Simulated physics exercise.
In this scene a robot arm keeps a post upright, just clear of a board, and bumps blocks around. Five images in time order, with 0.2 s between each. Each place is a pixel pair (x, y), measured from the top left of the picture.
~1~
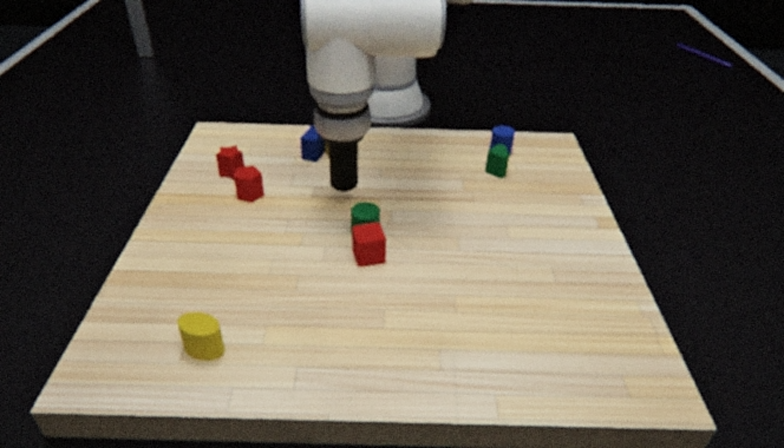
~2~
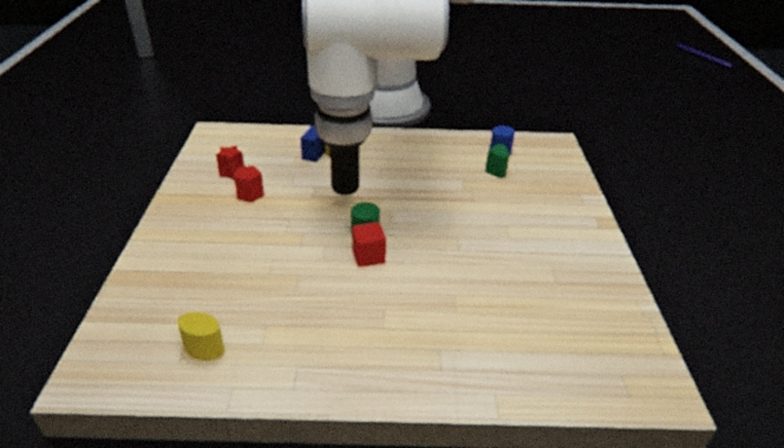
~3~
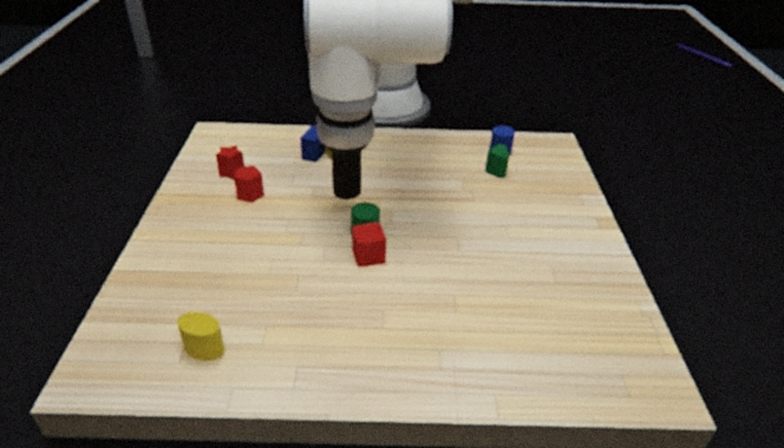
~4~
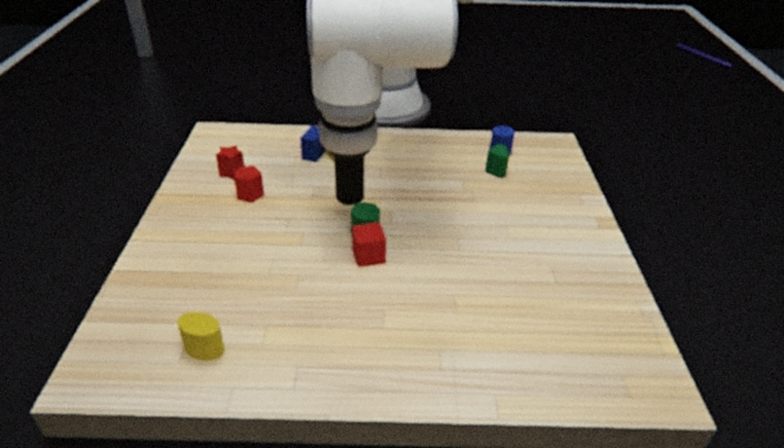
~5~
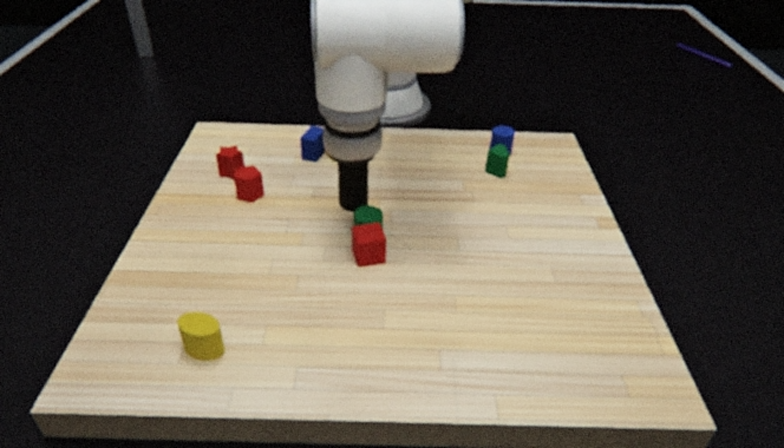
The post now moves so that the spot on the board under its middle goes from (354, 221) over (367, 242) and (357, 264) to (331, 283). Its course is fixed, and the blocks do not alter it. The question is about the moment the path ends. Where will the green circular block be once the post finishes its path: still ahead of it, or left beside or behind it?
Left aside or behind.
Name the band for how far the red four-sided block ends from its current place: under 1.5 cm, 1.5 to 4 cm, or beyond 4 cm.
Beyond 4 cm.
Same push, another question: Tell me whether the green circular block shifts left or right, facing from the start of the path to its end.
It moves off to the left.
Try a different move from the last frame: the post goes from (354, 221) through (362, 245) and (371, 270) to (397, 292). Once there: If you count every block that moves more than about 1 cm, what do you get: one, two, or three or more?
Two of them.
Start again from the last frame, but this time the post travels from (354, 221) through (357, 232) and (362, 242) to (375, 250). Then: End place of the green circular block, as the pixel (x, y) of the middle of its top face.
For the centre of its top, I'd go with (405, 234).
The first path, step by step. One third of the way, post (367, 224); green circular block (393, 228); red four-sided block (375, 244), turned 45° clockwise.
Two thirds of the way, post (356, 246); green circular block (397, 233); red four-sided block (375, 259).
At the end, post (330, 266); green circular block (397, 233); red four-sided block (372, 263), turned 25° anticlockwise.
